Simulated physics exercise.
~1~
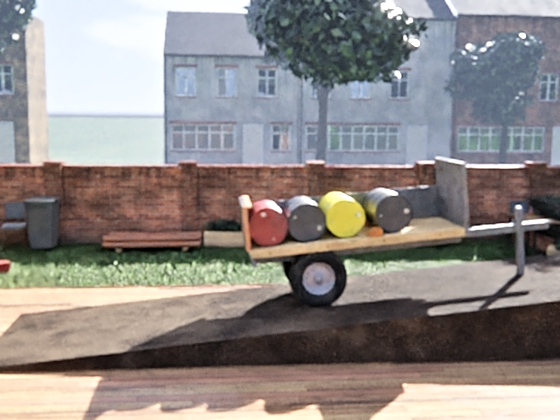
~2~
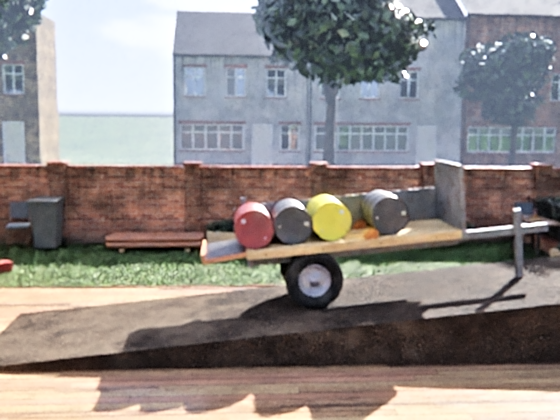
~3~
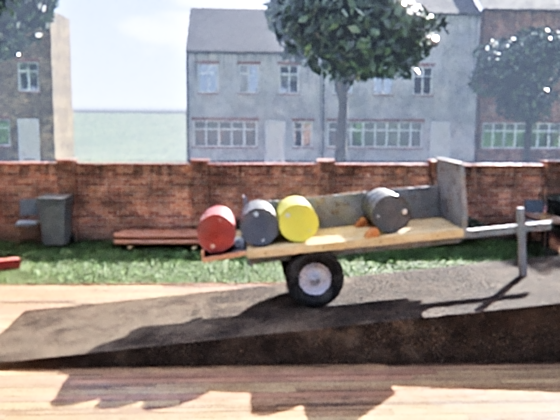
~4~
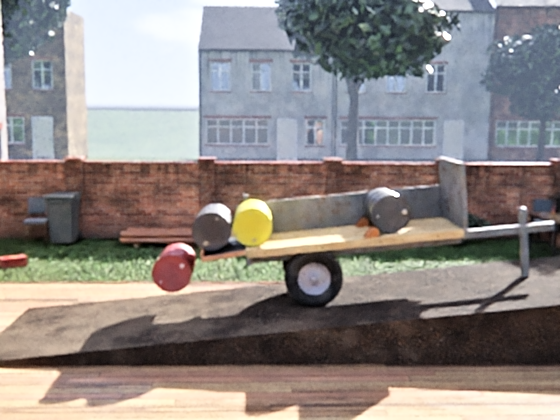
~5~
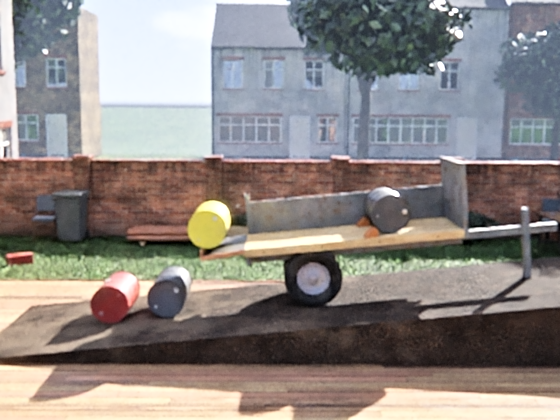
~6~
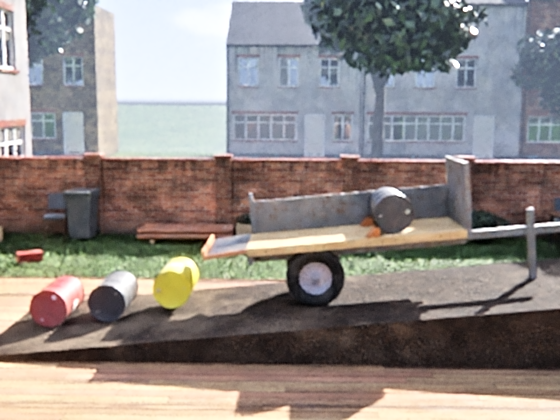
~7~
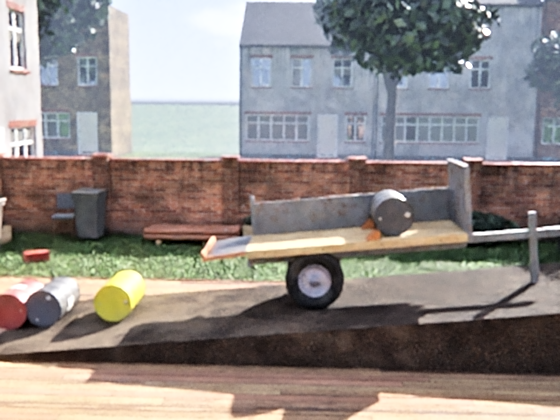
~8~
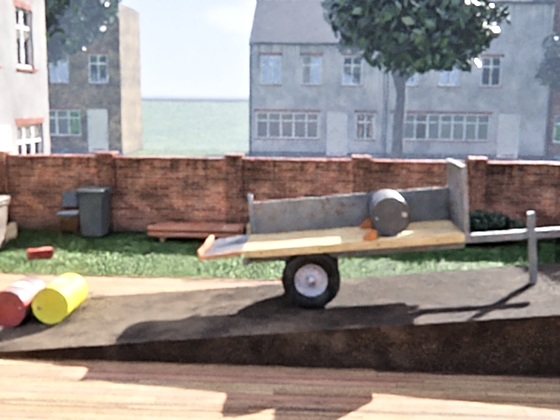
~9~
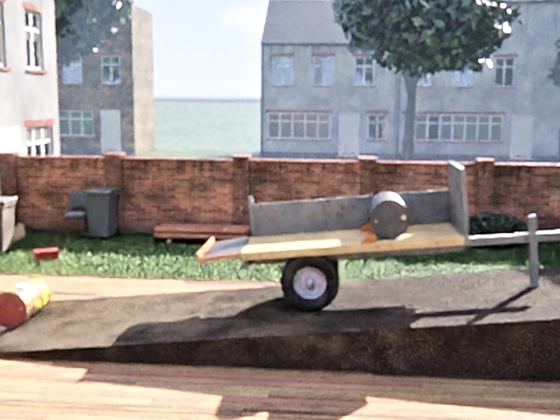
On a sloping strip of ground before a brick wall and houses, a flat trailer holds four drums, one red, one yellow and two dark grey. The tailgate at the left end swings down, and the red drum, a grey one and the yellow one roll left toward it. The red drum drops off the edge first, the grey drum follows, and then the yellow one falls too. All three roll on down the slope to the left. The last grey drum stays on the bed, resting by the small orange chock, as the red and yellow drums sit together at far left.
